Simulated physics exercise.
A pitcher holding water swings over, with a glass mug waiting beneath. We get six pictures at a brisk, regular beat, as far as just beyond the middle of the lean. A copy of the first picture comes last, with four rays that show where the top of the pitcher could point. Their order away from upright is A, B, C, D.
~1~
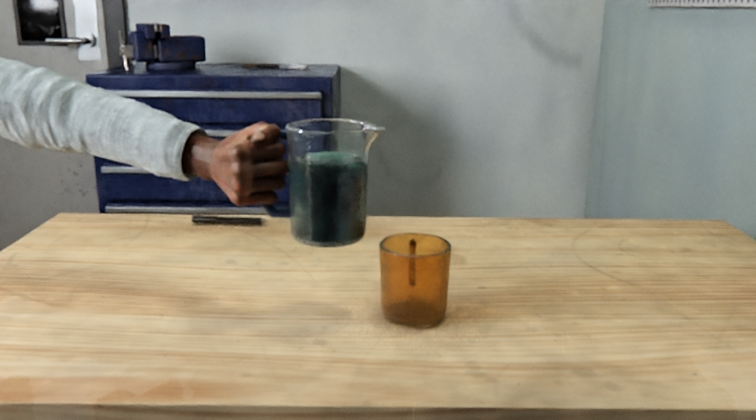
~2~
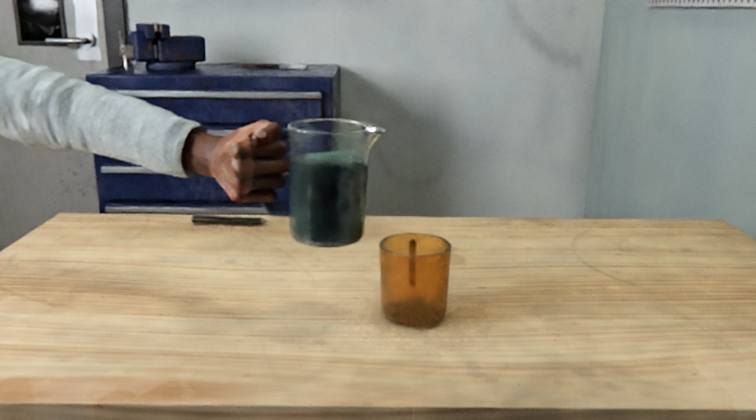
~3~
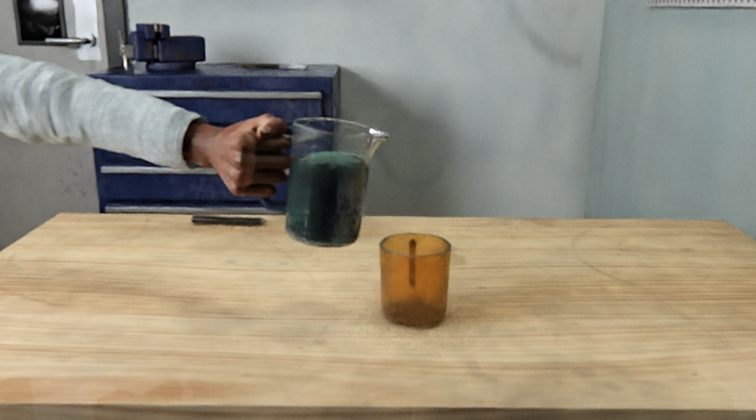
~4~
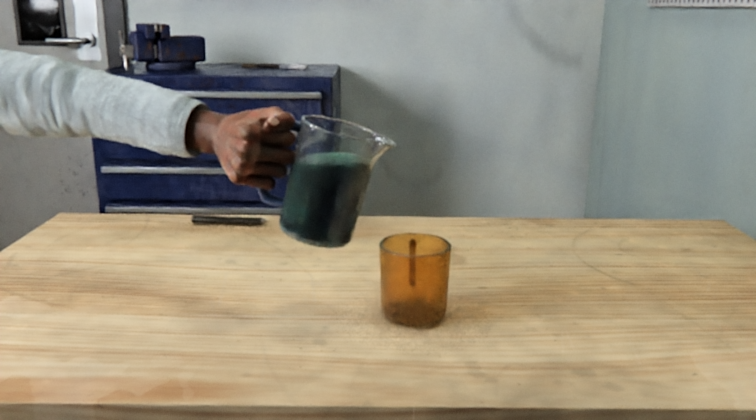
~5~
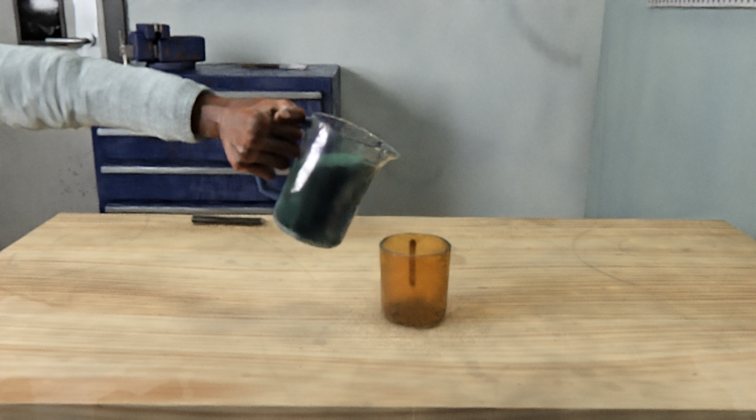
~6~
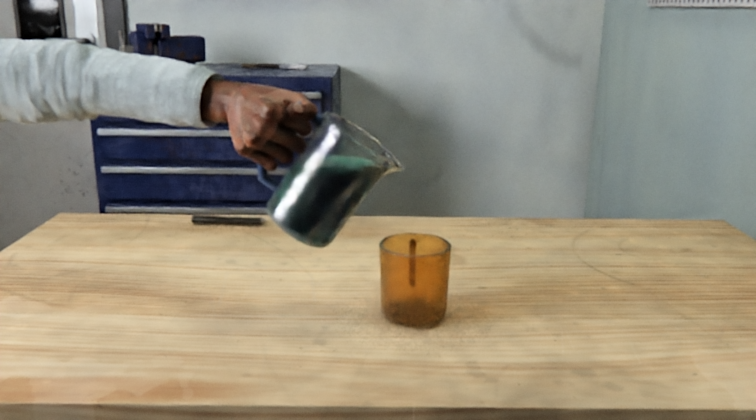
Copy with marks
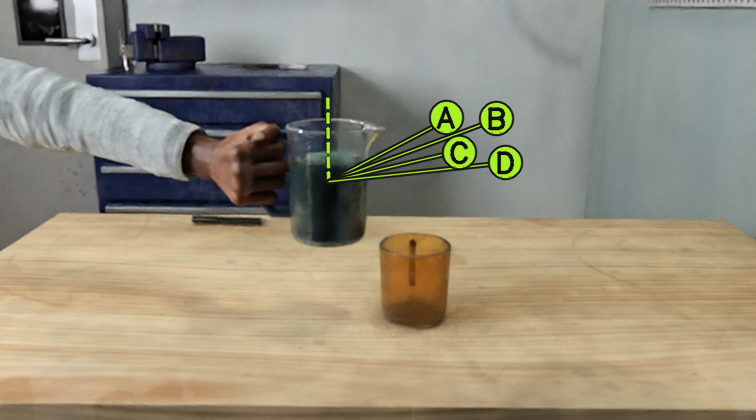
Hand lifting and tilting a clear glass pitcher of dark green liquid rightward above an amber cup on a wooden table.
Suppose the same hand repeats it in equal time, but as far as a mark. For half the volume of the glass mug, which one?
Use line B.
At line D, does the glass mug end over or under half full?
Over half.
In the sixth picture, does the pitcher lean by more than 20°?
Yes.
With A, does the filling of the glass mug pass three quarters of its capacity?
No, less.
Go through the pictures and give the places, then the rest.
In the first picture, upright, lip at (383, 129); rim of the glass mug round (415, 244); nothing has left yet.
In the second picture, upright, lip at (385, 131); nothing has left yet.
In the third picture, tipped about 7°, lip at (389, 136); nothing has left yet.
In the fourth picture, tipped about 14°, lip at (394, 144); nothing has left yet.
In the fifth picture, tipped about 24°, lip at (400, 156); nothing has left yet.
In the sixth picture, tipped about 34°, lip at (403, 168); nothing has left yet.
On the marked copy, A at (432, 127); B at (480, 125); C at (442, 154); D at (488, 164).
With A, the glass mug ends with about 31 % of what it can hold.
With B, the glass mug ends with about 48 % of what it can hold.
With C, the glass mug ends with about 67 % of what it can hold.
With D, the glass mug ends with about 79 % of what it can hold; 6 % of the water is spilt.
